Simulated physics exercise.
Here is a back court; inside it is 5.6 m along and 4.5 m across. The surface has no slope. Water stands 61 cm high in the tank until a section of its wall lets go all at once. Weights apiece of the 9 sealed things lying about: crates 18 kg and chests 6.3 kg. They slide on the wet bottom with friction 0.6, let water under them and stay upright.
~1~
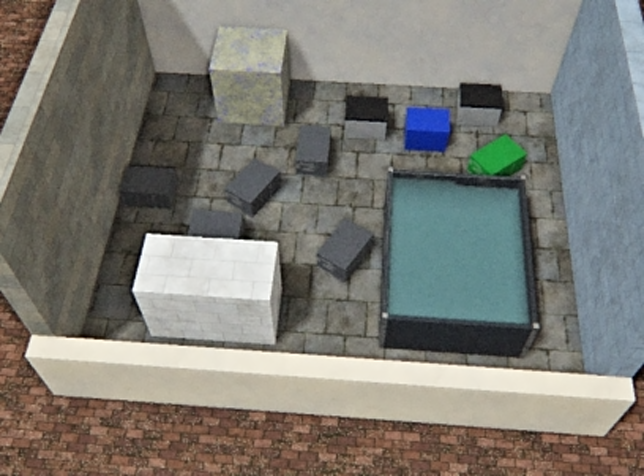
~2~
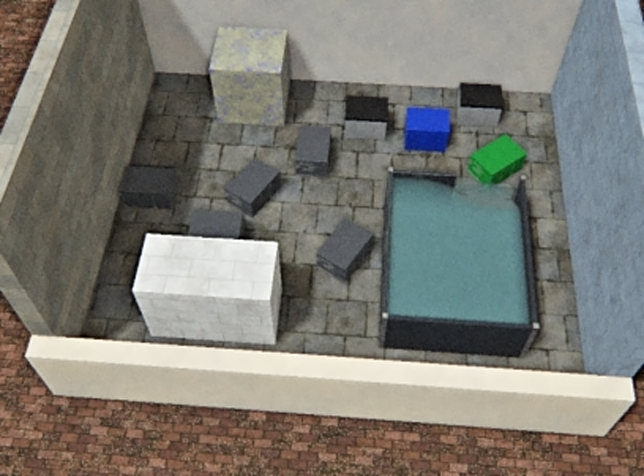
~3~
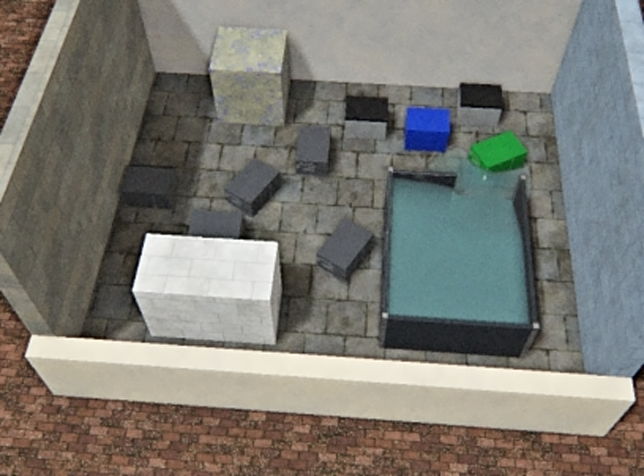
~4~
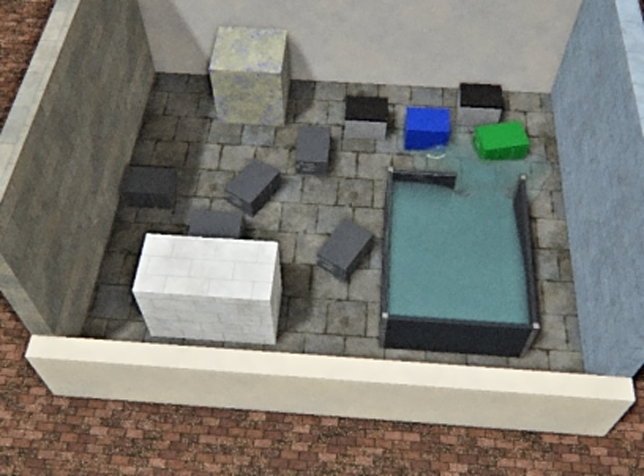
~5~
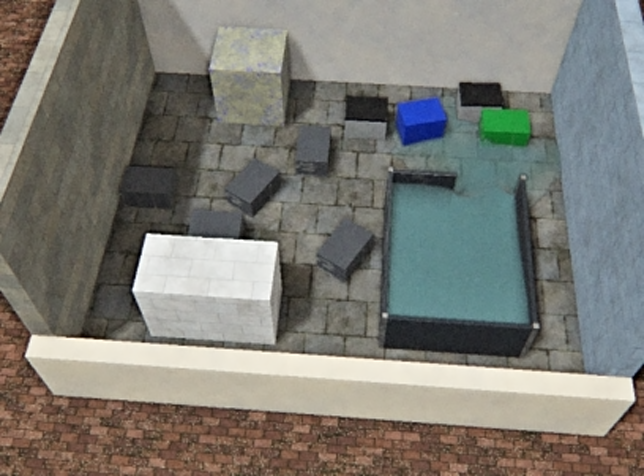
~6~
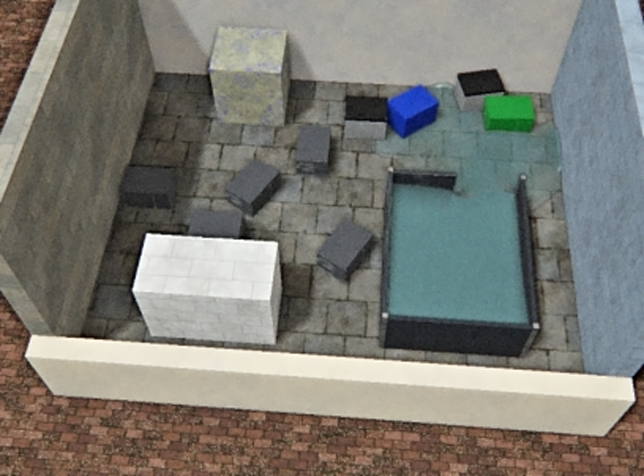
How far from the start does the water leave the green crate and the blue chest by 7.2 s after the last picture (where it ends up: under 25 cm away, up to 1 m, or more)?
The green crate ends far away, the blue chest travels far.
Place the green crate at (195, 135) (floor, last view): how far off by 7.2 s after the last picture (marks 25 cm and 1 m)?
It stays put.
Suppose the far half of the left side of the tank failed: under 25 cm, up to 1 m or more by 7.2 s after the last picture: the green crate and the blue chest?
Then the green crate barely shifts, the blue chest moves a short way.
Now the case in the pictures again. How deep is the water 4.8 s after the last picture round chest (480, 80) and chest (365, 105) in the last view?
About 6 and 8 cm.
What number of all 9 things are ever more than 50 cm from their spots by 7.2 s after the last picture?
That makes 9.
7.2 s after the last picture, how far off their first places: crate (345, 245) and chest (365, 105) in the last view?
In turn: 120 cm, 200 cm.
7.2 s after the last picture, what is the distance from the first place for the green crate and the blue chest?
About 250 and 350 cm.
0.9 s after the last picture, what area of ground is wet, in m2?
Roughly 8.0 m2.
Then, 0.9 s after the last picture the green crate is near (526, 86), 1.1 m from its start, afloat; the blue chest is near (372, 77), 1.0 m from its start, aground; 2 afloat.
Then, 2.8 s after the last picture the green crate is near (543, 168), 0.6 m from its start, afloat; the blue chest is near (273, 128), 2.0 m from its start, afloat; 4 afloat.
Then, 4.8 s after the last picture the green crate is near (556, 254), 1.6 m from its start, aground; the blue chest is near (136, 145), 3.7 m from its start, afloat; 3 afloat.
Then, 7.2 s after the last picture the green crate is near (559, 331), 2.5 m from its start, afloat; the blue chest is near (136, 147), 3.7 m from its start, afloat; 8 afloat.
